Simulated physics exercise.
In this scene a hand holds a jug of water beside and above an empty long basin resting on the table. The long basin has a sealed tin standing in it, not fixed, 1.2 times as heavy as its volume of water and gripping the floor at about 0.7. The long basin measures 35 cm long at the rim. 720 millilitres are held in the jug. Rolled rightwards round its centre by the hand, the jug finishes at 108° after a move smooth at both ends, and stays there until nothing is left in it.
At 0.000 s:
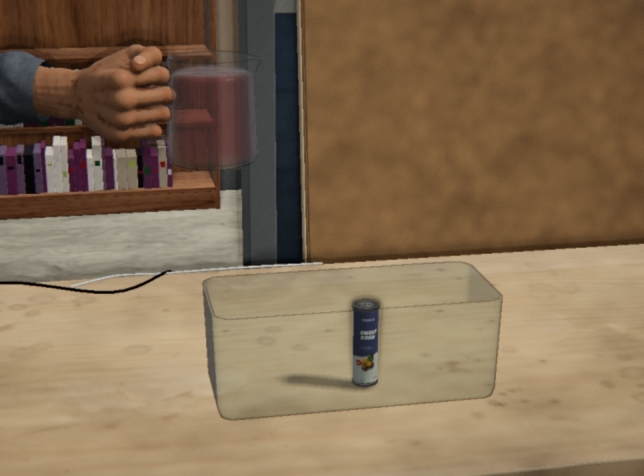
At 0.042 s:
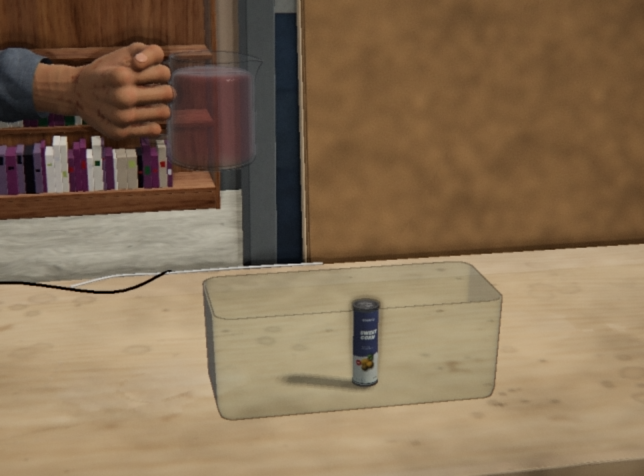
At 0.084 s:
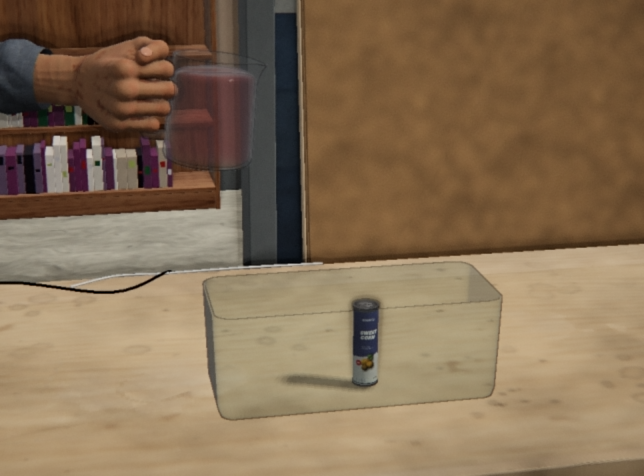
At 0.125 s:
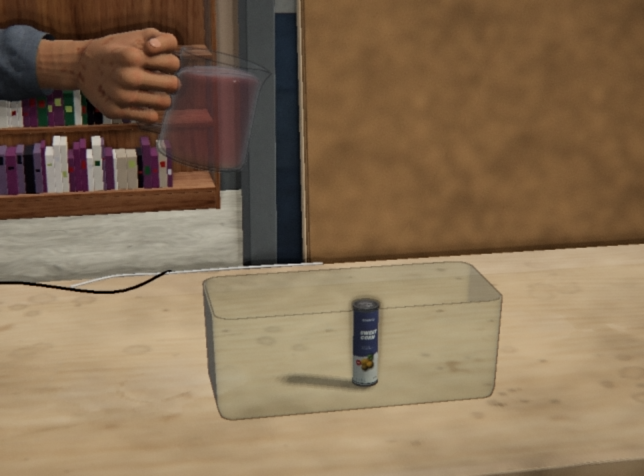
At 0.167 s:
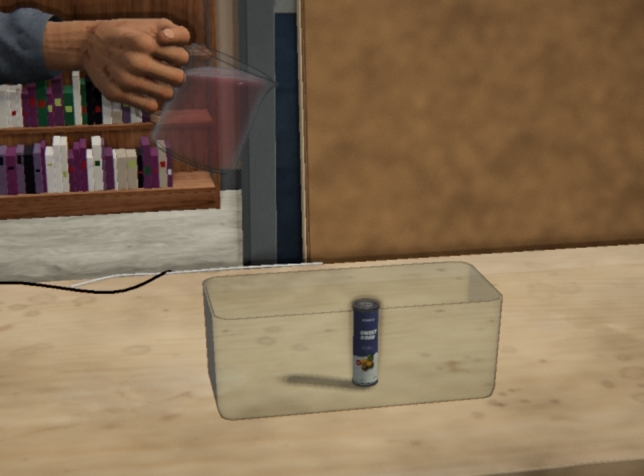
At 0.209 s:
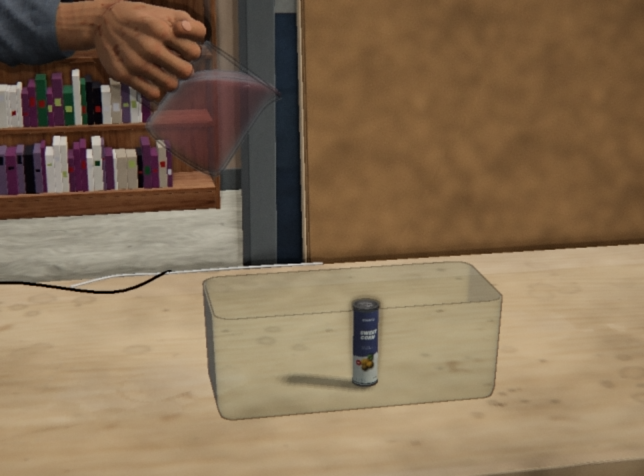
A hand in a blue-grey sleeve reaches in from the left, in front of a bookshelf, above a pale wooden table seen from slightly above by a still camera. It holds a clear jug of pinkish-looking liquid, while a see-through long basin with a small dark blue and white tin sits below, before a brown board. The hand rolls the jug rightwards, slowly, then further.
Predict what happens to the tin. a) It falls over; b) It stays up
Option a: It falls over.
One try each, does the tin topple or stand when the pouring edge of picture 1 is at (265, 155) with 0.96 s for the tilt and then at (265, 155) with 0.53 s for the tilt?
Trial 1 - tin stays standing; trial 2 - tin stays standing.
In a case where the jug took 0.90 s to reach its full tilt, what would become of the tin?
In that case the tin overturns.
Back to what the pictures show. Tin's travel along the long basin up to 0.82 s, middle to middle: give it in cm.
I'd put it at around 8 centimetres.
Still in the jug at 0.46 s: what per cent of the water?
Roughly 58 per cent.
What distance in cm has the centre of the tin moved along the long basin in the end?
In the end the tin's centre has shifted about 9.5 centimetres.
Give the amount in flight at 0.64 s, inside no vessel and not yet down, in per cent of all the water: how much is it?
It comes to some 30 percent of the total.
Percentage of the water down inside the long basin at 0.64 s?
Some 52 percent of the total.
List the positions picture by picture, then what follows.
In the first picture, tilt 0°; pouring edge (262, 57); surface from (170, 74) to (252, 71); the long basin's rim runs from (208, 300) to (486, 281); the tin's top is at (366, 308).
In the second picture, tilt 2°; pouring edge (264, 59); surface from (171, 74) to (252, 72).
In the third picture, tilt 7°; pouring edge (268, 64); surface from (174, 72) to (255, 73).
In the fourth picture, tilt 14°; pouring edge (273, 71); surface from (175, 74) to (260, 76).
In the fifth picture, tilt 24°; pouring edge (278, 83); surface from (170, 95) to (268, 79).
In the sixth picture, tilt 36°; pouring edge (282, 97); surface from (162, 100) to (276, 87); 1 per cent is over the edge.
Then, 0.46 s in, the tilt is 103° and 58 per cent is still to pour; the tin stands where it began.
Then, 0.64 s in, the tilt is 108° and 17 per cent is still to pour; the tin leans 5°.
Then, 0.82 s in, the tilt is 108° and 4 per cent is still to pour; the tin leans 55°.
Then, 1.03 s in, the tilt is 108° and 0 per cent is still to pour; the tin lies on its side.
Finally, the tin lies on its side.
